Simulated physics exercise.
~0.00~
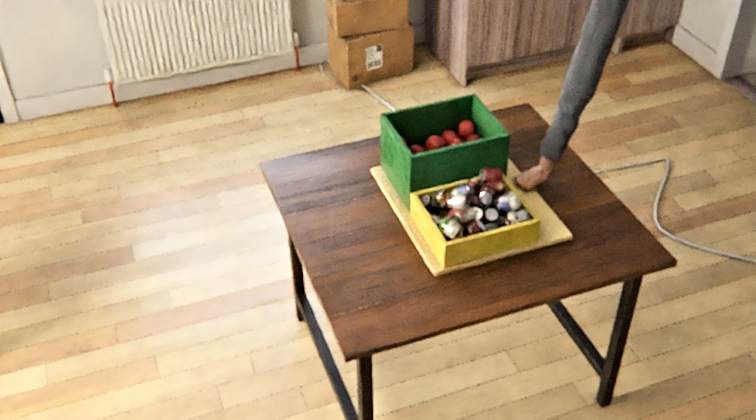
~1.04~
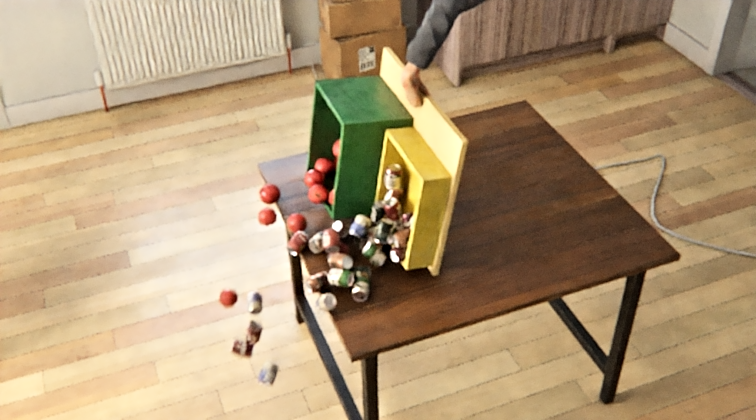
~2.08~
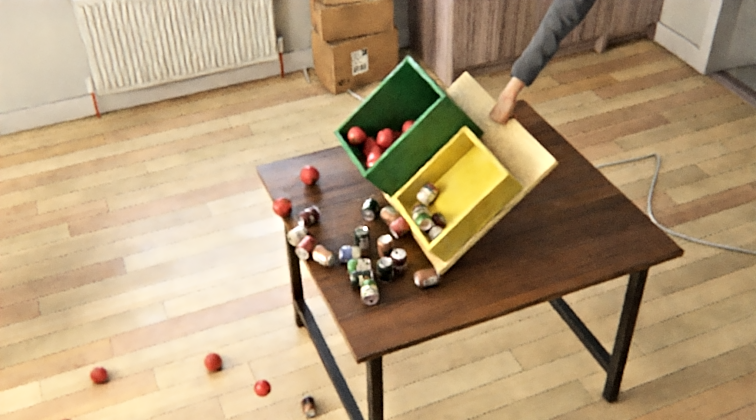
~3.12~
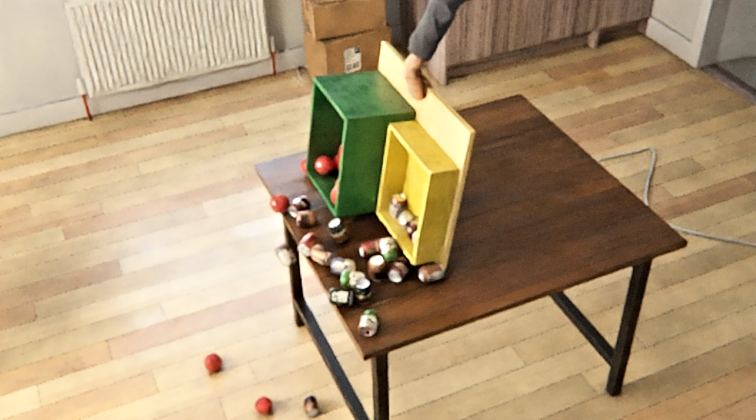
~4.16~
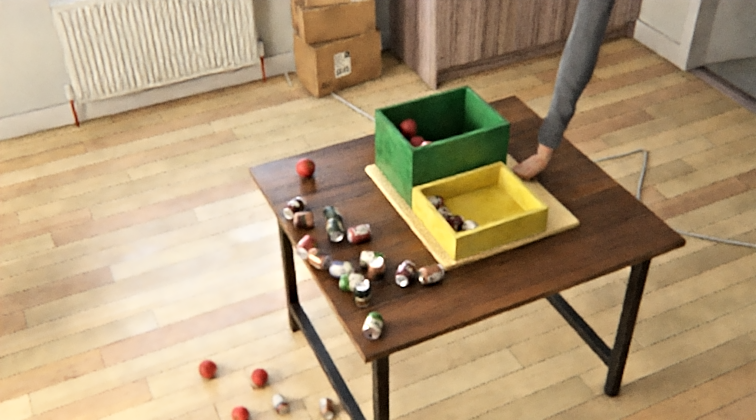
A board carrying a green container of tomatoes and a yellow container of mini cans lies on a wooden table, a hand at its right edge. The hand lifts that edge until the board stands nearly upright, and cans and some tomatoes spill leftward across the table, several dropping to the floor. The hand lowers the board partway, then raises it steeply again, with little more falling out. Finally it sets the board flat. A few cans remain in the yellow container, tomatoes are still in the green one, and the rest lie scattered on table and floor.
